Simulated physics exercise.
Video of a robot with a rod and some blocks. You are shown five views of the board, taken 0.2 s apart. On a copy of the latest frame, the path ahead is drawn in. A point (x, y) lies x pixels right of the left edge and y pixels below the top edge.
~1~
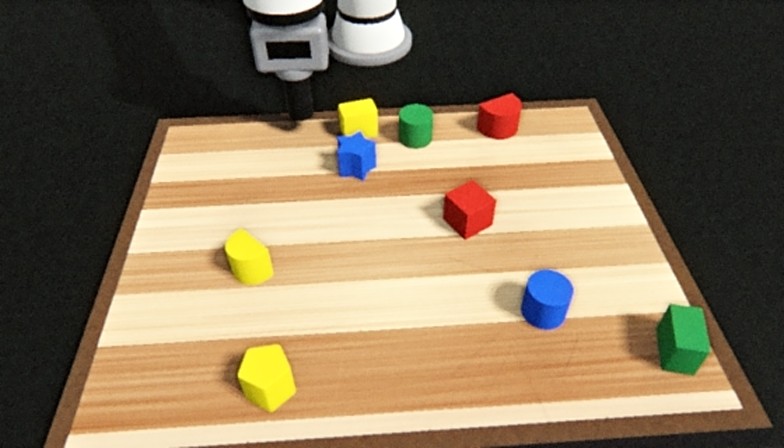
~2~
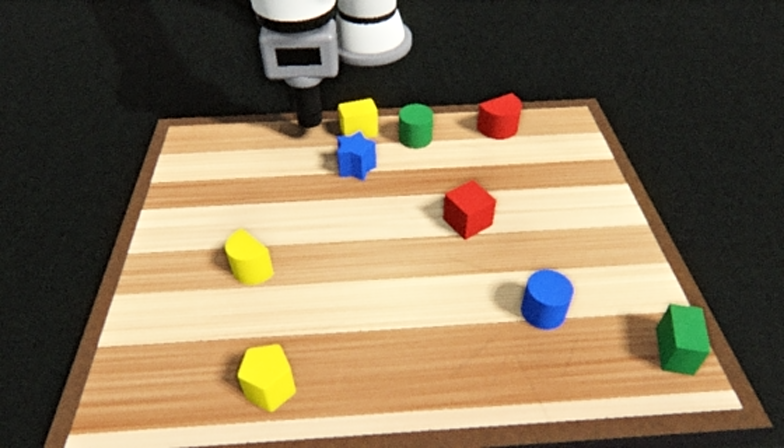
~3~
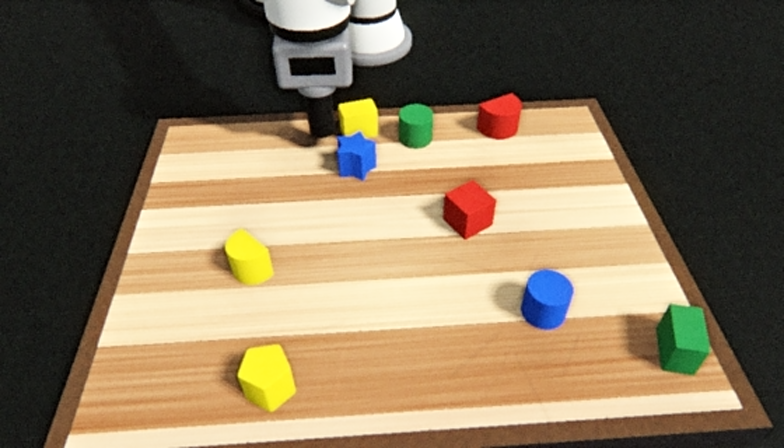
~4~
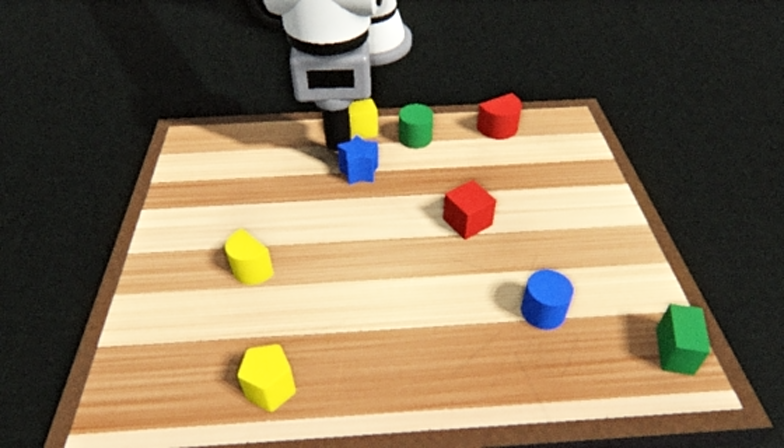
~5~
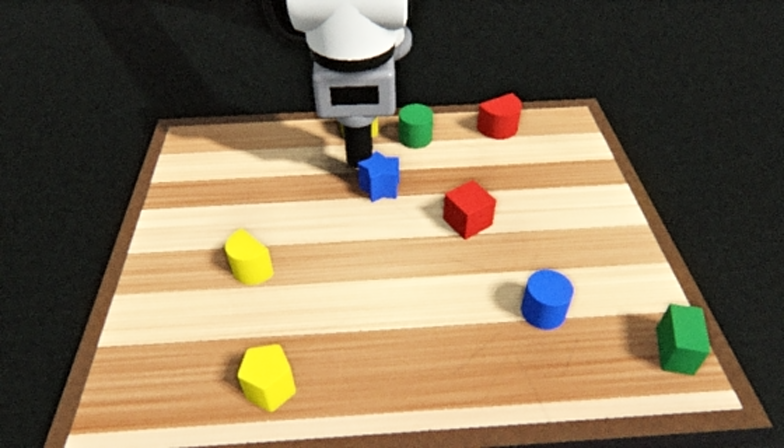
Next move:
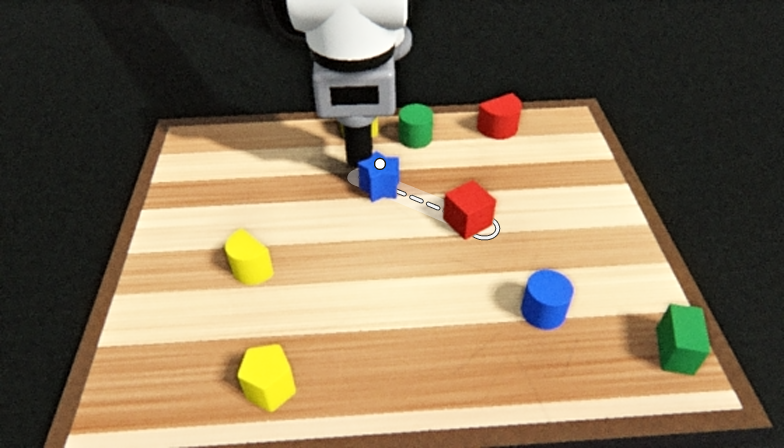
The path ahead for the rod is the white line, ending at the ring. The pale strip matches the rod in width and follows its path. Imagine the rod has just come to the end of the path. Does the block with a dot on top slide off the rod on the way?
My answer is yes.
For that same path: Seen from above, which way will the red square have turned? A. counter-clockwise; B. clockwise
I choose A.
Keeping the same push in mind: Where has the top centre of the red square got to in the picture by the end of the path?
Just about (513, 225).
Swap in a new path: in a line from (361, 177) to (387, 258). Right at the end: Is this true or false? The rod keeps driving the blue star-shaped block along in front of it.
False - the claim does not hold.
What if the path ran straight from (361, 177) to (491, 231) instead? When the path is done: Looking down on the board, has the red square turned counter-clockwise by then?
Going by the path, yes.
The drawn path runs in a line from (361, 177) to (483, 227); the dot is on the blue star-shaped block.
What follows on the original path. One third of the way, rod (400, 176); blue star-shaped block (419, 182).
Two thirds of the way, rod (442, 193); blue star-shaped block (446, 205), turned 45° clockwise; red square (489, 209), turned 45° anticlockwise.
At the end, rod (485, 211); yellow oblong block not moved; blue star-shaped block (455, 214), turned 95° clockwise; red square (513, 225), turned 30° anticlockwise.
